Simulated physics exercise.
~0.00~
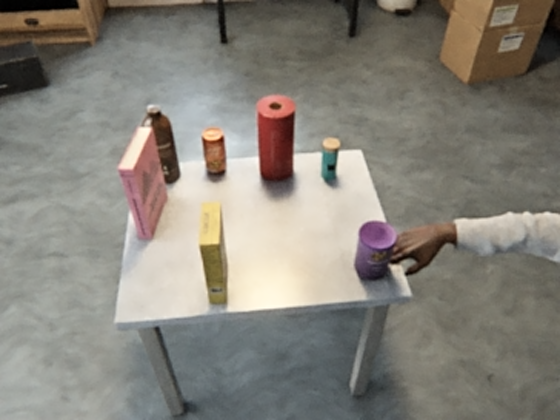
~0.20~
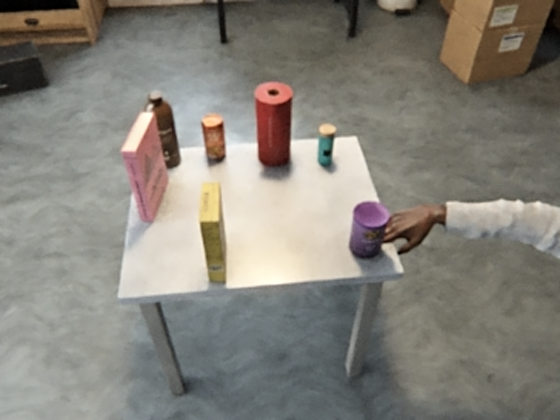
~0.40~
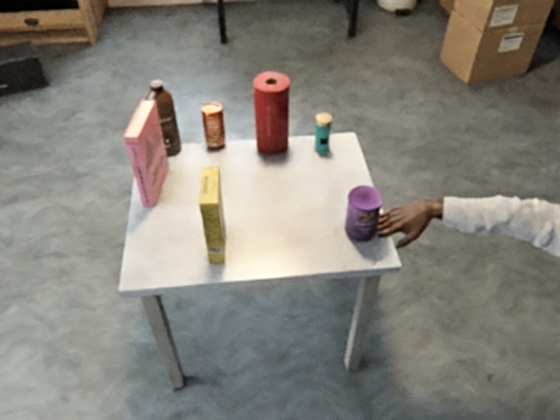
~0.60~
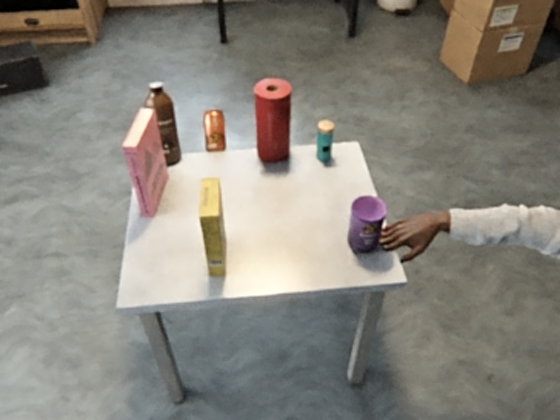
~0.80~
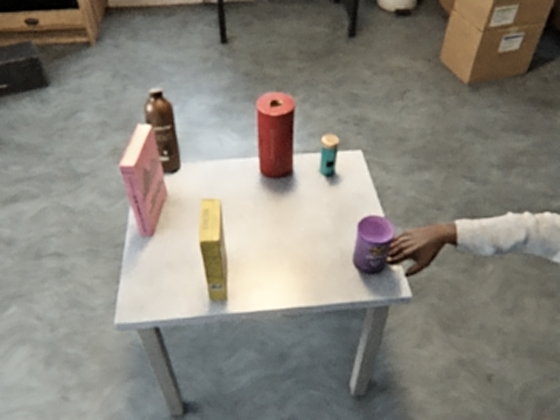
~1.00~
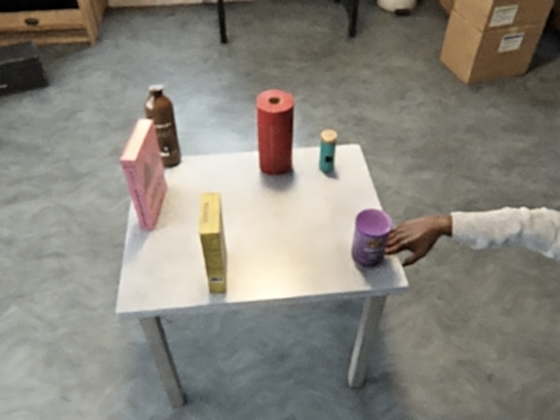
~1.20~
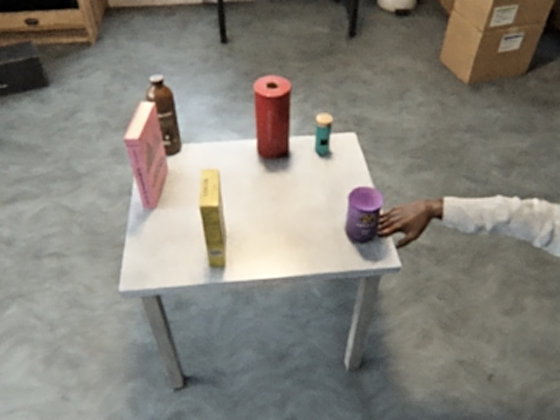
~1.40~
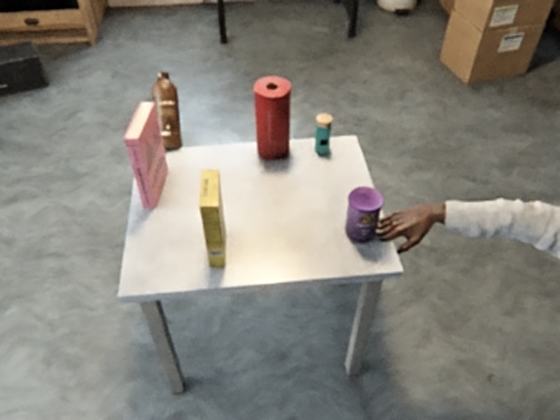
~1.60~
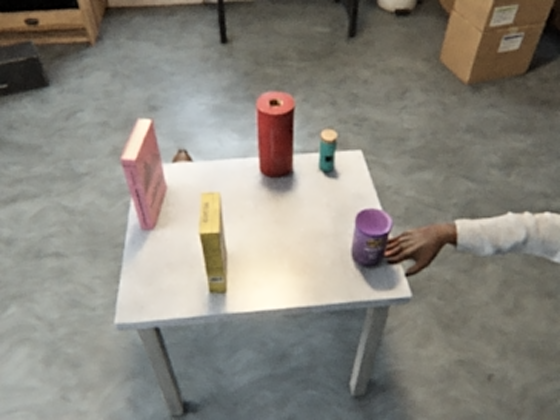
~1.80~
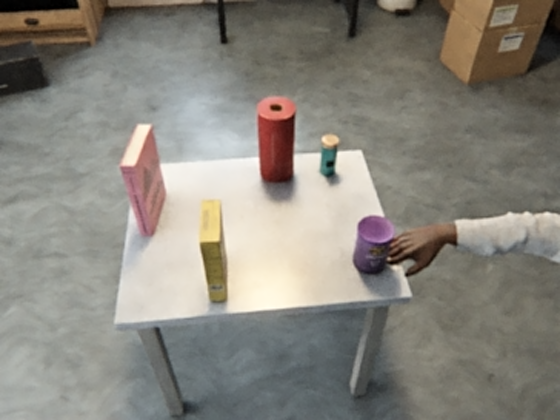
The clip shows a hand at the right edge of a small table, beside a purple tin, as the table shifts back and forth. The orange can, then the brown bottle, tip and drop off the far side, leaving five items standing.
